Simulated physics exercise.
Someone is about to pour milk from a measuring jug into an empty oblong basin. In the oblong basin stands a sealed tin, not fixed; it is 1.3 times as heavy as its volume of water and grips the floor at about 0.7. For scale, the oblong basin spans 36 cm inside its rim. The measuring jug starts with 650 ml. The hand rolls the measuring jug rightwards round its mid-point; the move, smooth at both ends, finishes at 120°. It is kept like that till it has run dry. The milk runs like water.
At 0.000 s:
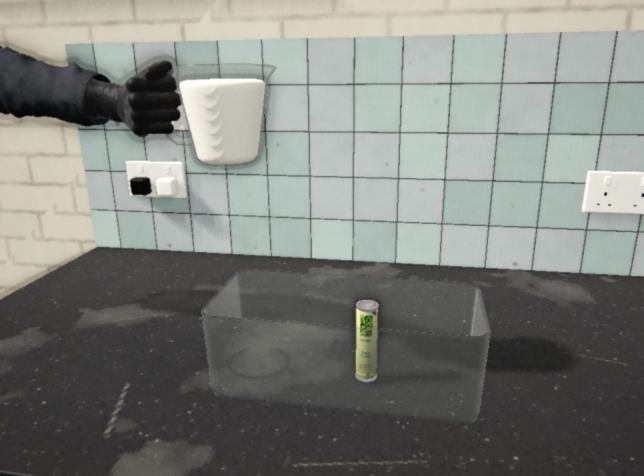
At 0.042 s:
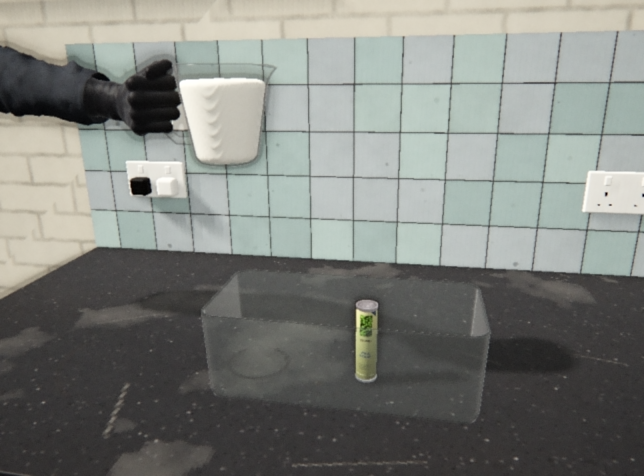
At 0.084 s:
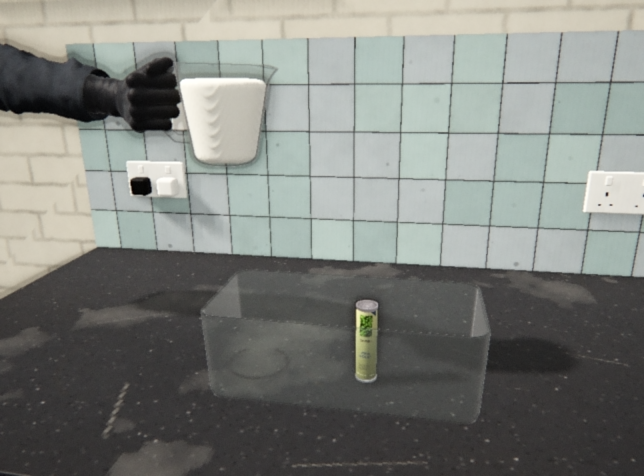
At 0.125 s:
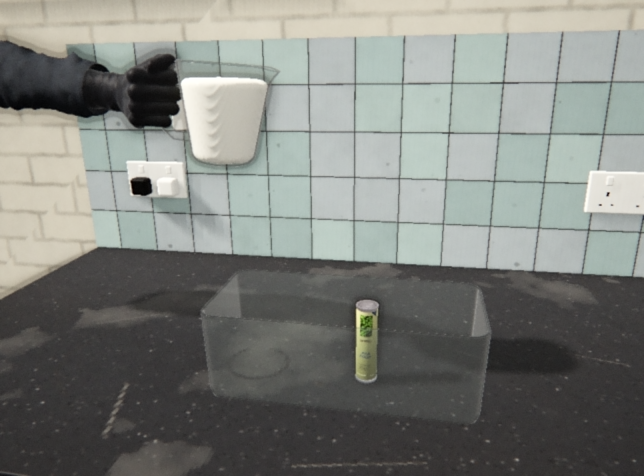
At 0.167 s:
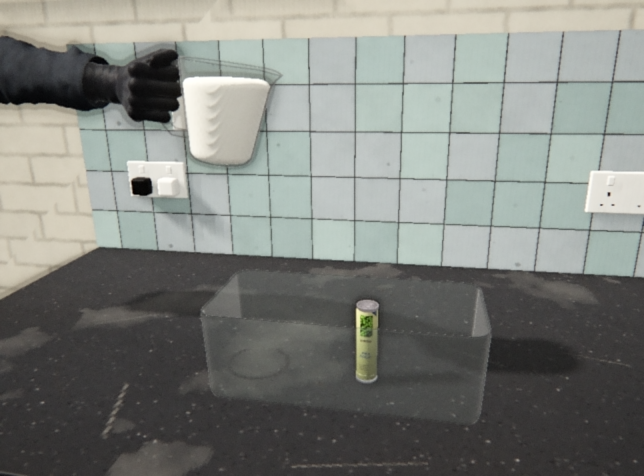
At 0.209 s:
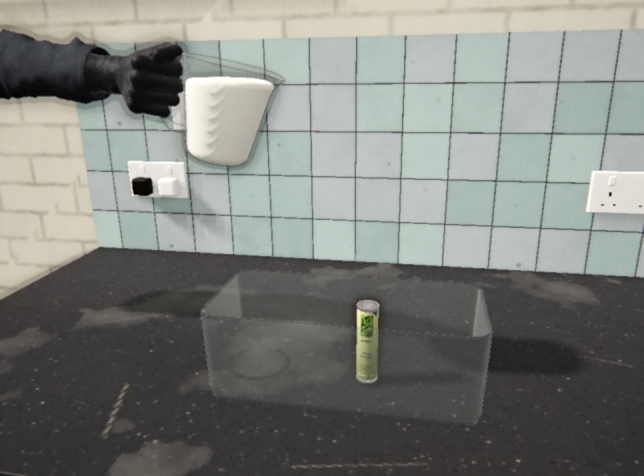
In this clip, a black-gloved hand holds a measuring jug of milk above a clear oblong basin with a green tin by it on a dark counter, and slowly tilts the jug slightly to the right.
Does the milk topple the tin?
The tin goes over.
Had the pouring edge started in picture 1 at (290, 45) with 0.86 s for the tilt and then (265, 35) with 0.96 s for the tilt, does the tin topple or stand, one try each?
First it falls; then it goes over.
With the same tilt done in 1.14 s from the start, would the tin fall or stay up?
The tin goes over.
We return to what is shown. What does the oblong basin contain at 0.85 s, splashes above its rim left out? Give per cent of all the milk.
Some 66 per cent.
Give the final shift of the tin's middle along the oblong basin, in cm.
About 9.0 cm.
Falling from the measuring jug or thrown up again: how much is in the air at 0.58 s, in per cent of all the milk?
Some 32 per cent.
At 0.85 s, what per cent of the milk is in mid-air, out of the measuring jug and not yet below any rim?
Some 28 per cent.
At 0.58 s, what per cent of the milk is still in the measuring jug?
About 66 per cent.
Then, 0.58 s in, the tilt is 81° and 65 per cent is still to pour; the tin stands where it began.
Then, 0.85 s in, the tilt is 117° and 6 per cent is still to pour; the tin leans 5°.
Then, 1.14 s in, the tilt is 120° and 0 per cent is still to pour; the tin lies on its side.
Then, 1.45 s in, the tilt is 120° and 0 per cent is still to pour; the tin lies on its side.
Finally, the tin lies on its side.
